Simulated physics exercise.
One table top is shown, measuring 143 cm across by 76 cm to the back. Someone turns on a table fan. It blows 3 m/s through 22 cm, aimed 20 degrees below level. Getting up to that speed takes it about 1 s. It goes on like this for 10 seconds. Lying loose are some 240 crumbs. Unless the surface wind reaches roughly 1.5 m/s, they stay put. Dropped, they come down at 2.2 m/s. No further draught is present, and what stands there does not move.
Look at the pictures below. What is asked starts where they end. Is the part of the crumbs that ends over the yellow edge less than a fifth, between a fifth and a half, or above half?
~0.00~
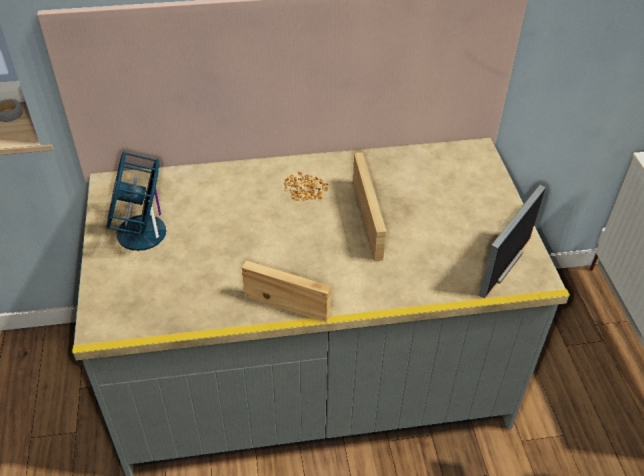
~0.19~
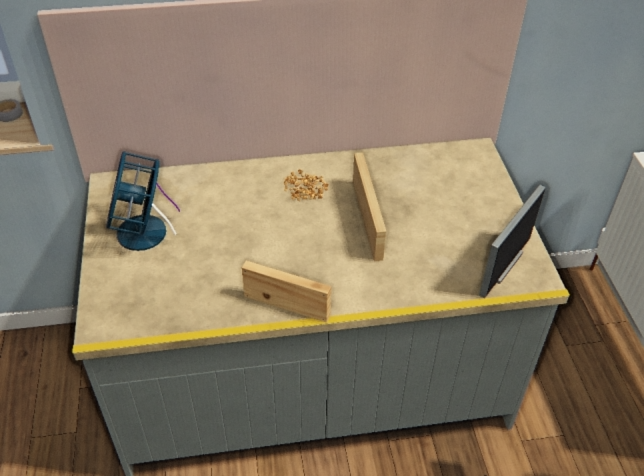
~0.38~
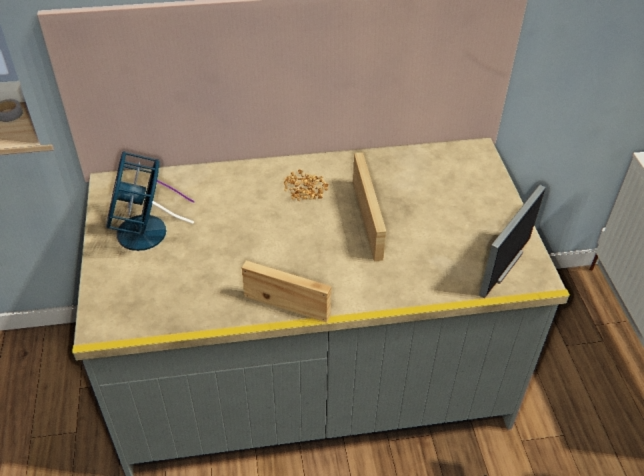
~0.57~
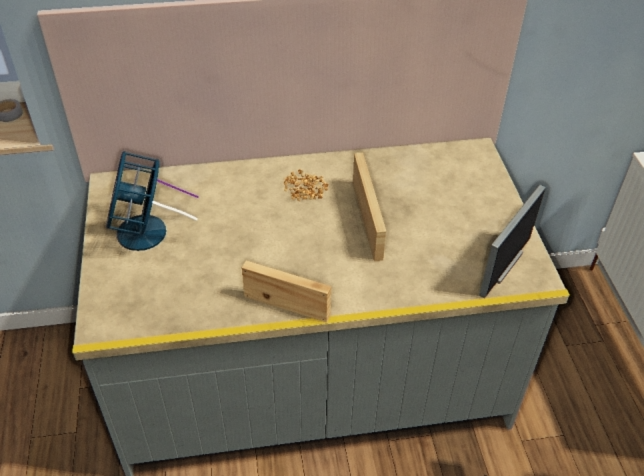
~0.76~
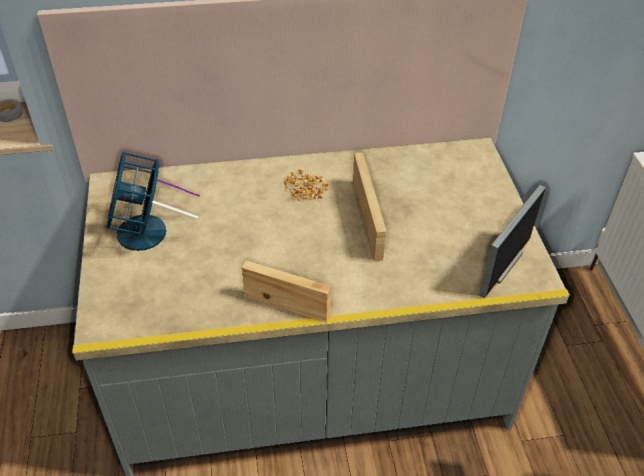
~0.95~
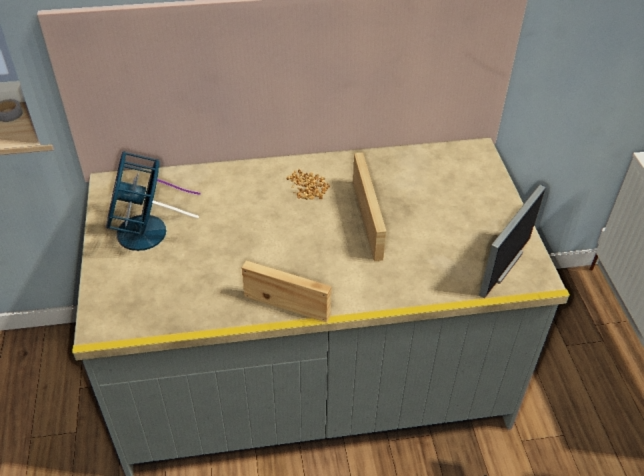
Not up to twenty percent.
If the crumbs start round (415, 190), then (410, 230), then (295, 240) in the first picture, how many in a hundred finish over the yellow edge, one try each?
0, 0 and 80 in a hundred, respectively.
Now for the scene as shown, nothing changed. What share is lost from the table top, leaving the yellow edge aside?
Close to 90 % of them.
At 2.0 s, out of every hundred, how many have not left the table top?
Around 10 in a hundred are still there.
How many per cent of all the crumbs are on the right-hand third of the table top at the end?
I'd estimate around 5 per cent.
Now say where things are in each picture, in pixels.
In the first frame, the middle of the crumbs is near (307, 187), none has stirred yet and the mouth of the table fan is at (133, 194).
In the second frame, the middle of the crumbs is near (307, 186), none has stirred yet and the yellow edge is centred on (330, 323).
In the third frame, the middle of the crumbs is near (307, 186), none has stirred yet, the top of a board is at (369, 190) and the top of a board is at (286, 277).
In the fourth frame, the middle of the crumbs is near (307, 186) and none has stirred yet.
In the fifth frame, the middle of the crumbs is near (307, 186) and none has stirred yet.
In the sixth frame, the middle of the crumbs is near (309, 185), the farthest in sight from the table fan is at (328, 185) and about 30 % have left their places.
After 2.0 s, 23 % are on the move or not yet settled, 0 % are over the yellow edge.
After 3.2 s, 8 % are on the move or not yet settled, 0 % are over the yellow edge.
After 5.5 s, 7 % are on the move or not yet settled, 0 % are over the yellow edge.
After 10.0 s, at the end, 0 % are over the yellow edge.
